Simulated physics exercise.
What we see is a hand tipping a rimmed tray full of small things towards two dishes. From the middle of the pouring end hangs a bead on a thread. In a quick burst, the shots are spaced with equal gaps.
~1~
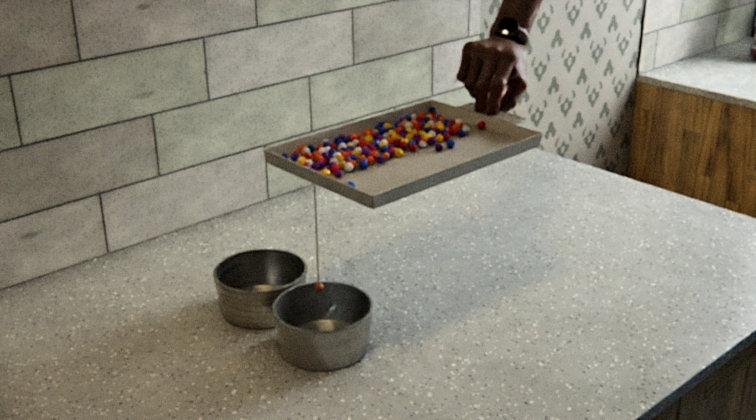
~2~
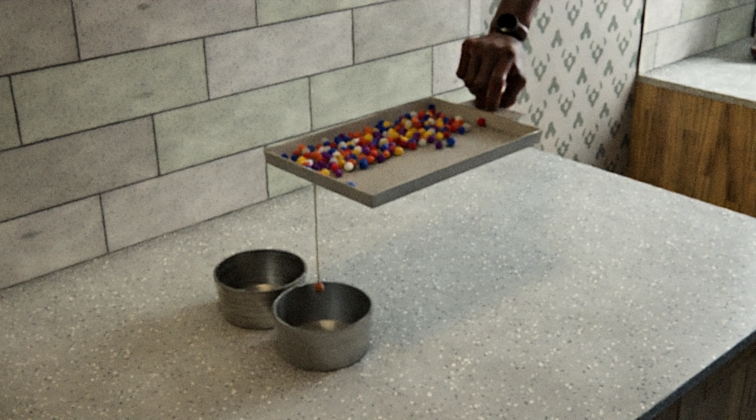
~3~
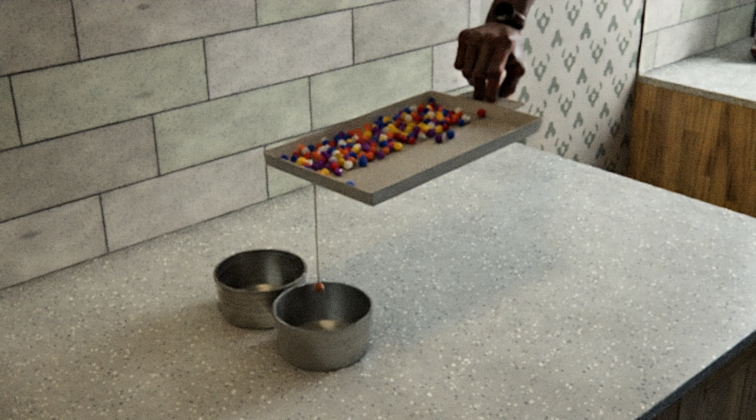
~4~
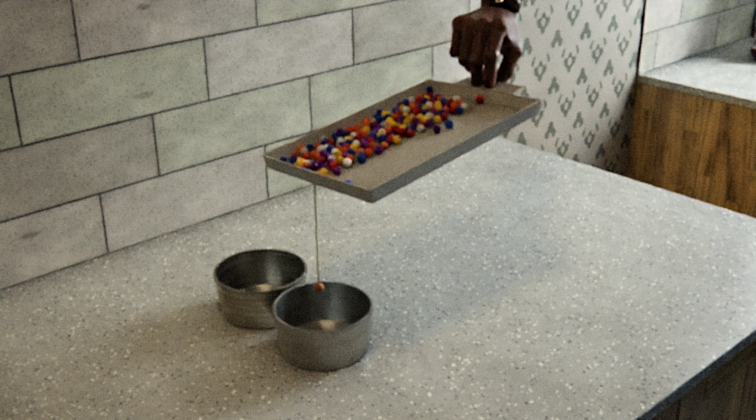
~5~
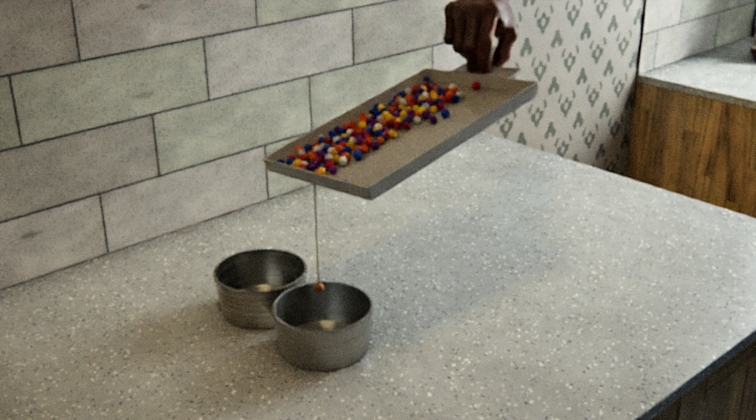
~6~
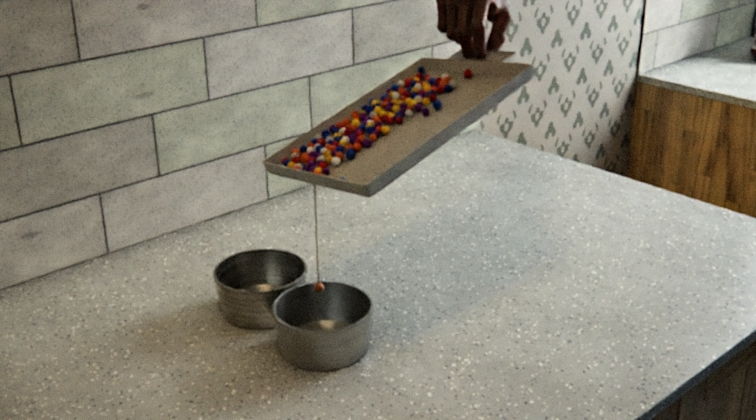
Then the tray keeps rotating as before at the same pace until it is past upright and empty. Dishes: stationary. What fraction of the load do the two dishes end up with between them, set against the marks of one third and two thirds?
The dishes will end up with above two thirds of the load.
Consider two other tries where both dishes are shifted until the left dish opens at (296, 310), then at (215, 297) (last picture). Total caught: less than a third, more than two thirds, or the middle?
On the first try the answer is less than a third, and on the second it is below one third.
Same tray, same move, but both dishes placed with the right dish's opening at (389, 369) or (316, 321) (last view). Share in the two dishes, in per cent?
0 %, then 100 %.
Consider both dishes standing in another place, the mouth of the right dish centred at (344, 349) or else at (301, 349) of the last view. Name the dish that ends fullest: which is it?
Try one: The left-side dish. Try two: The left-side dish.
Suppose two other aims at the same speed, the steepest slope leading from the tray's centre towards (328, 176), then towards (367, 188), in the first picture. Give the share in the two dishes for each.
I'd expect around 40 in a hundred first and around 20 in a hundred second.
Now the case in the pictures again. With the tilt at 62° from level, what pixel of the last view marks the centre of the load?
Roughly at (300, 151).
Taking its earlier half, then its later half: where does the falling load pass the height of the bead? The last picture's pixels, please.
Around (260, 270) first; around (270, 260) second.
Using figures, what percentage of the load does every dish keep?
The left dish keeps near 80 in a hundred, the right dish near 0 in a hundred.
Shortly afterwards, tray tipped steeply; all but a few on the tray; only a few in the left dish; a little in the air.
Next, tray tipped past a quarter turn; a little on the tray; only a few in the right dish; near two thirds in the left dish; a little outside both; a little in the air.
Some moments later, tray tipped past a quarter turn; only a few in the right dish; the bulk in the left dish; a little outside both.
In the end, tray tipped past a quarter turn; only a few in the right dish; the bulk in the left dish; a little outside both.
